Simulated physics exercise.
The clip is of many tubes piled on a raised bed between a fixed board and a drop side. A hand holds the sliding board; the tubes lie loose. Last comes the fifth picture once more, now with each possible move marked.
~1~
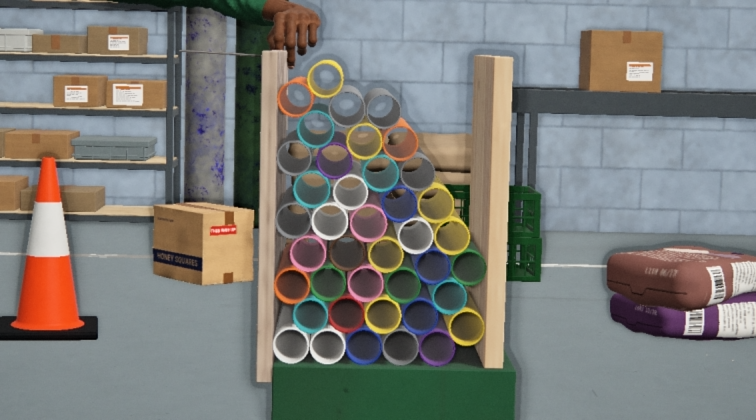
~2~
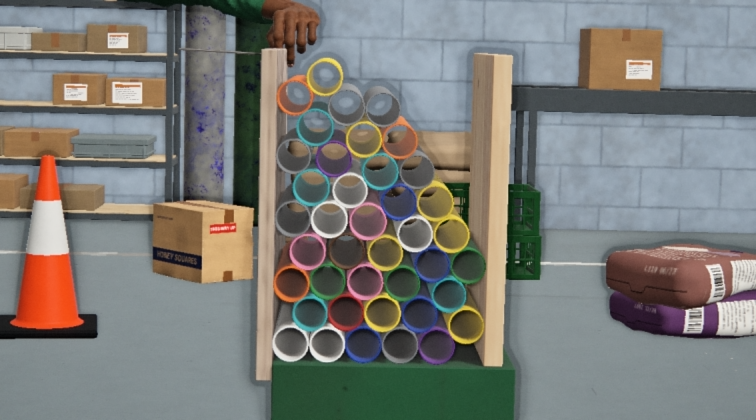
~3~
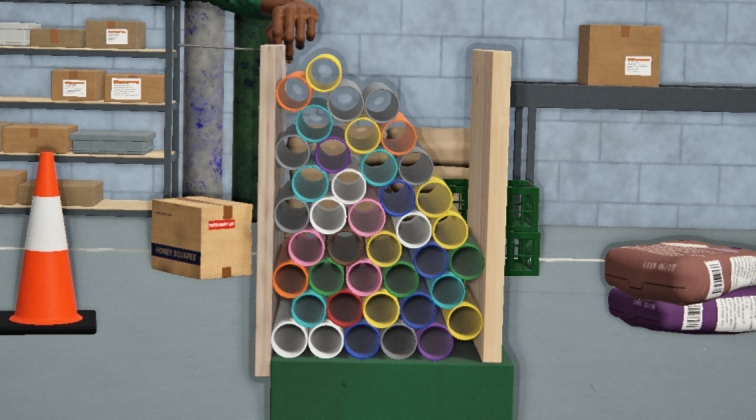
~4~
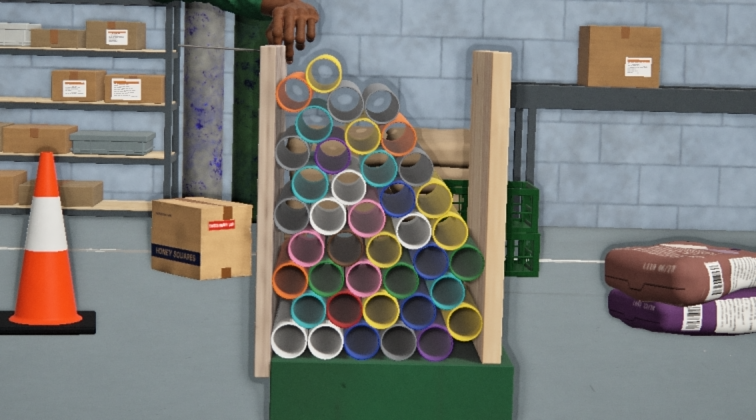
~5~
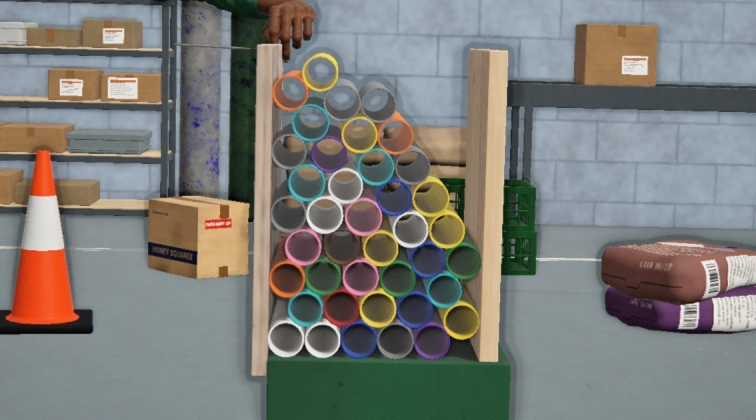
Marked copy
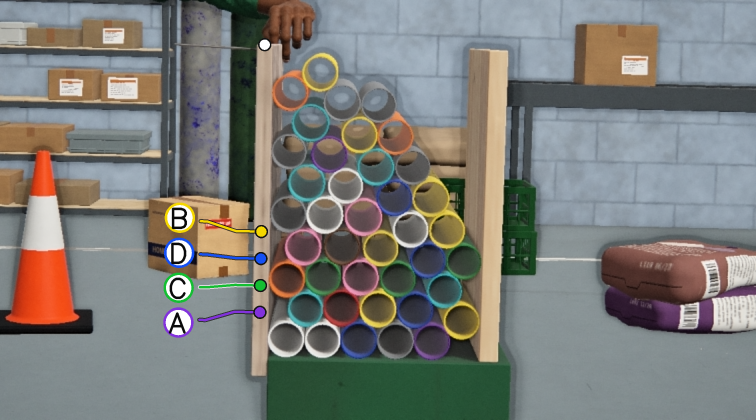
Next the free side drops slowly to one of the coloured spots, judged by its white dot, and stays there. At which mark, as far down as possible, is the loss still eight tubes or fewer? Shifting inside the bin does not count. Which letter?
The answer is mark B.
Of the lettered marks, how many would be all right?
The number is one.
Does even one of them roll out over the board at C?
Yes.
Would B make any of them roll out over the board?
Yes.
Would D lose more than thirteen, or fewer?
At D, fewer than thirteen.
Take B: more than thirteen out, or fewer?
At B, fewer than thirteen.
On the marked copy, A at (260, 312); B at (261, 231); C at (260, 285); D at (261, 259); the white dot at (265, 45).
Following B. Soon after the start, top of the board (272, 124).
Later, top of the board (270, 211).
In the end, top of the board (270, 231), about five out over the board.
As for the rest, A more than eight out over the board; C more than eight out over the board; D more than eight out over the board.
